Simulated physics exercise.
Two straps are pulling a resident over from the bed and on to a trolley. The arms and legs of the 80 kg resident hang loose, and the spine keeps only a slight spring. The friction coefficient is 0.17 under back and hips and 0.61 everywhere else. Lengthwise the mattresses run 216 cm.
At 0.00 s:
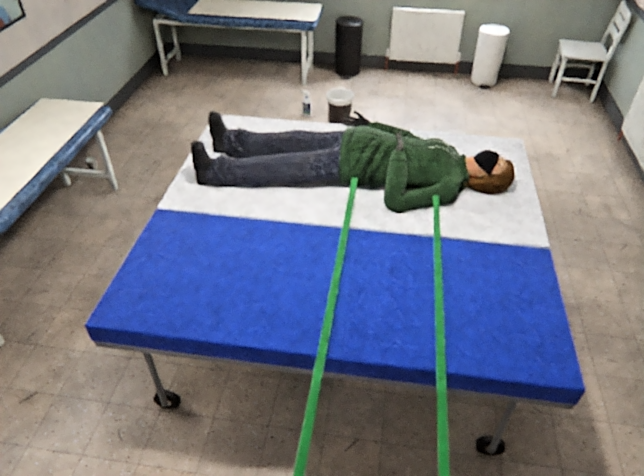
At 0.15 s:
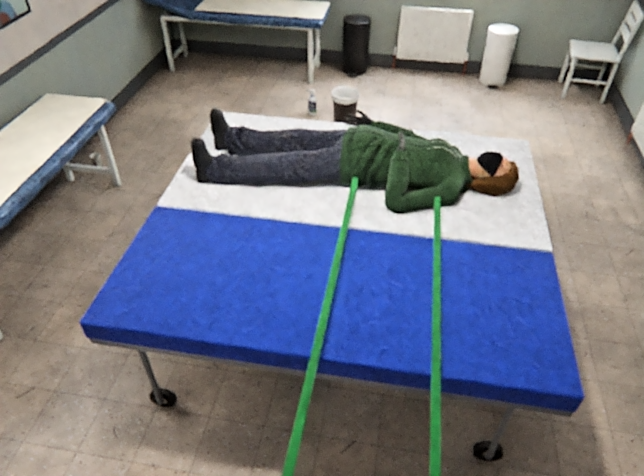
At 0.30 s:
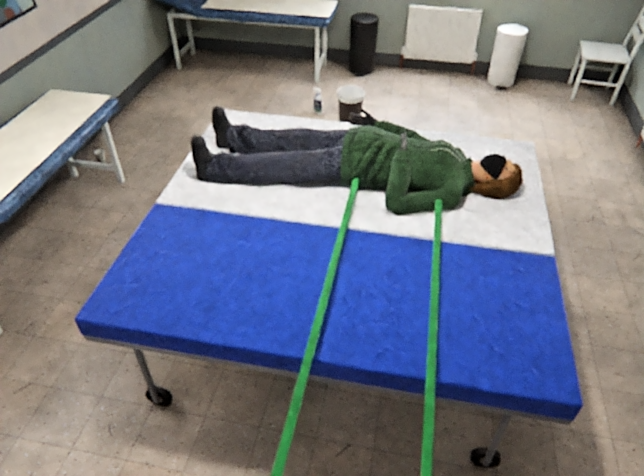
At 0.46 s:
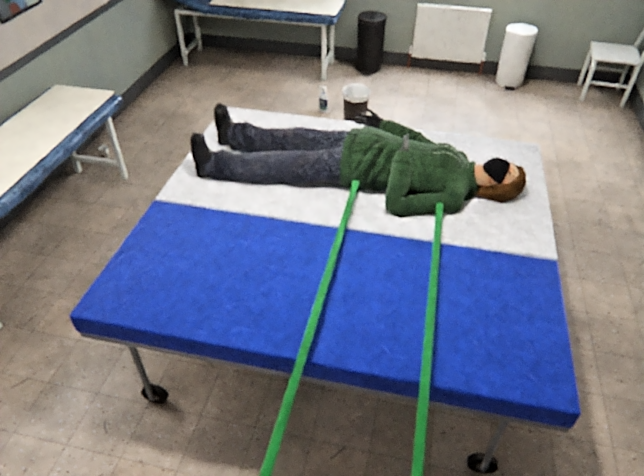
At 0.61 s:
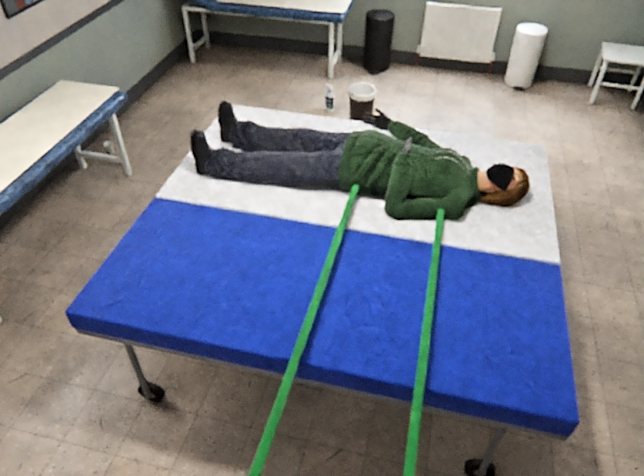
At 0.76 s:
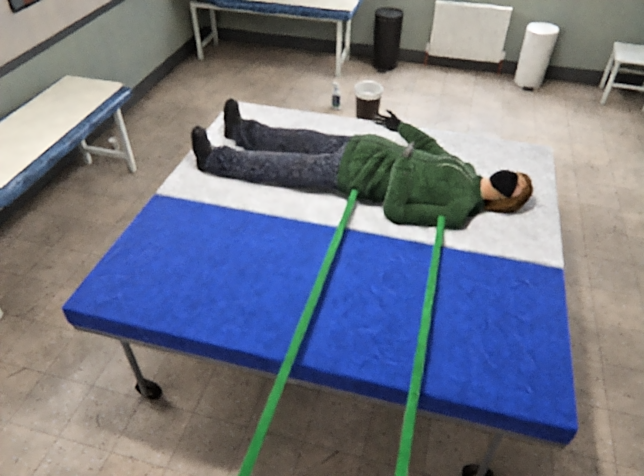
A person in a green jacket and black eye mask lay on their back on a blue and white mattress, shifting slightly to the right as two green straps slanted further left and one arm moved outward.
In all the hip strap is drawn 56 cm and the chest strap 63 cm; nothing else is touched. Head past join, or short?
Past.
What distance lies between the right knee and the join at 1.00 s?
It sits around 50 cm short of the mark.
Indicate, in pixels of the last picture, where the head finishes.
(512, 256).
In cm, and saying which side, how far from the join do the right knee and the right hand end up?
Result: Right knee = 28 cm short, right hand = 72 cm short.
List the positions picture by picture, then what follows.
The first picture shows head (494, 174), right ankle (228, 143), left ankle (213, 173); hip strap drawn 0 cm.
The second picture shows head (497, 176), right ankle (230, 140), left ankle (213, 171); hip strap drawn 0 cm.
The third picture shows head (501, 178), right ankle (231, 138), left ankle (213, 169); hip strap drawn 1 cm.
The fourth picture shows head (504, 181), right ankle (233, 136), left ankle (213, 166); hip strap drawn 4 cm.
The fifth picture shows head (507, 185), right ankle (236, 134), left ankle (213, 164); hip strap drawn 8 cm.
The sixth picture shows head (510, 191), right ankle (240, 133), left ankle (214, 161); hip strap drawn 14 cm.
After 1.00 s the head is 30 cm short of the join, near (509, 204) in the last picture's view.
After 1.50 s the head is 1 cm short of the join, near (512, 241) in the last picture's view.
After 2.00 s the head is 9 cm past the join, near (513, 256) in the last picture's view; the right ankle 53 cm short of the join.
At rest, 2.7 s, head crosses the join; left hand crosses the join; right hand stops short of the join; left ankle stops short of the join; right ankle stops short of the join; right knee stops short of the join.
